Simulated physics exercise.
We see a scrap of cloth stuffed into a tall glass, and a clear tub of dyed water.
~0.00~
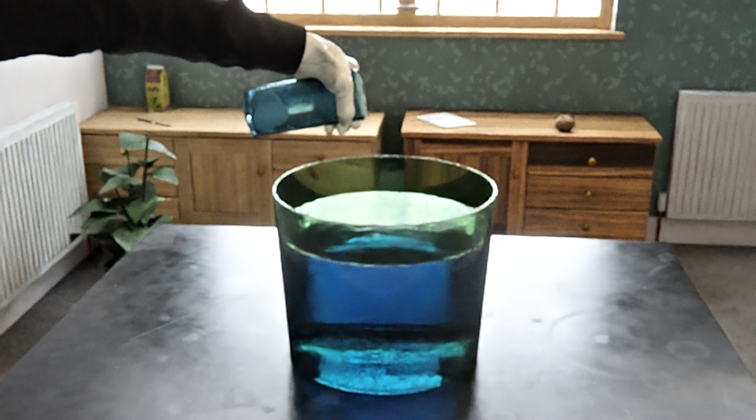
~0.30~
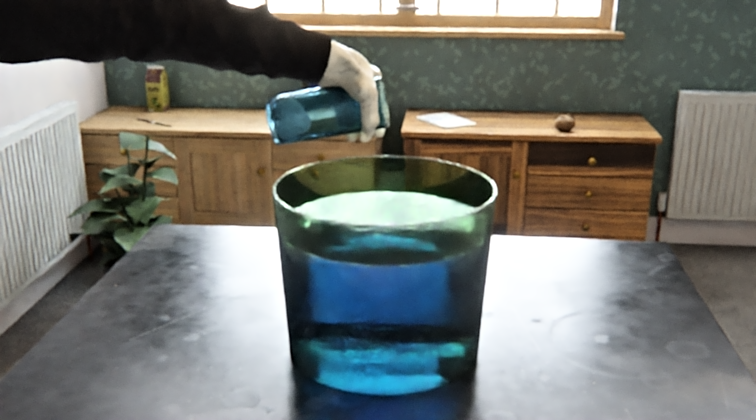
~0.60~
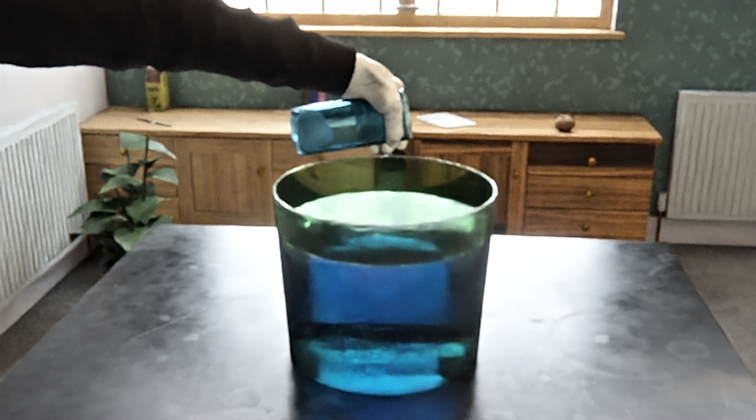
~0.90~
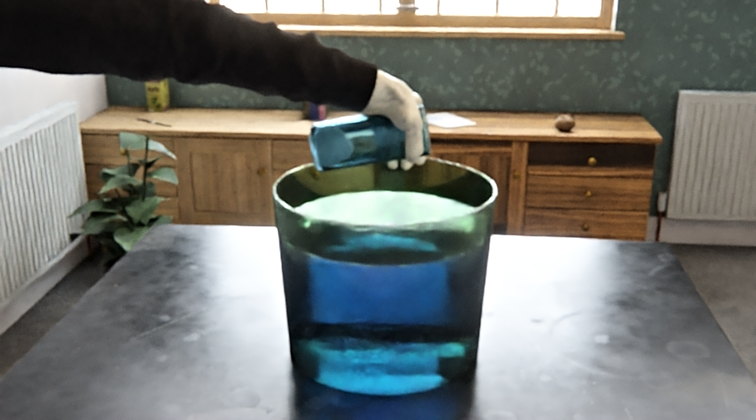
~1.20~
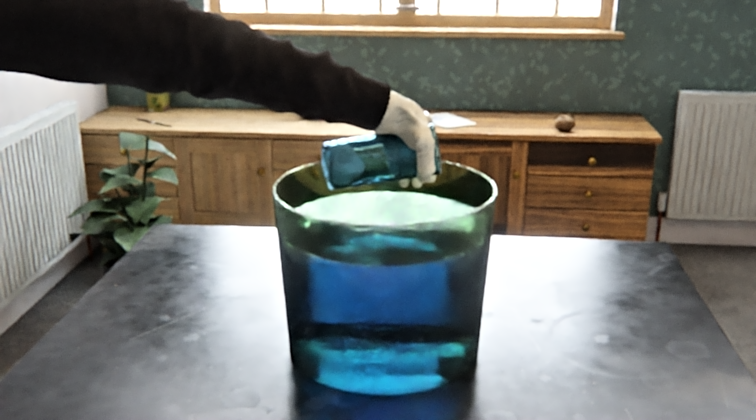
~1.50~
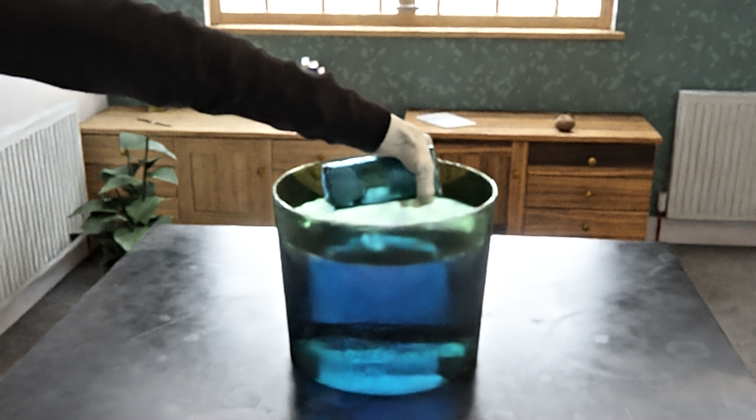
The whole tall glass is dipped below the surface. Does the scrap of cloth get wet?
It ends up wet.
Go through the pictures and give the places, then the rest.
In the first frame, tall glass (308, 104) on its side; above the clear tub.
In the second frame, tall glass (331, 112) on its side; scrap of cloth (289, 119); coming down.
In the third frame, tall glass (354, 124) on its side; lower.
In the fourth frame, tall glass (373, 139) on its side; scrap of cloth (331, 146); lower still.
In the fifth frame, tall glass (385, 158) on its side; close to the surface.
In the sixth frame, tall glass (385, 179) on its side; scrap of cloth (343, 186); just over the surface.
By 2.0 s, the tall glass enters the dyed water.
By 2.6 s, dyed water pours in as the air escapes.
By 4.0 s, the tall glass is under, flooded, and the scrap of cloth is wet.
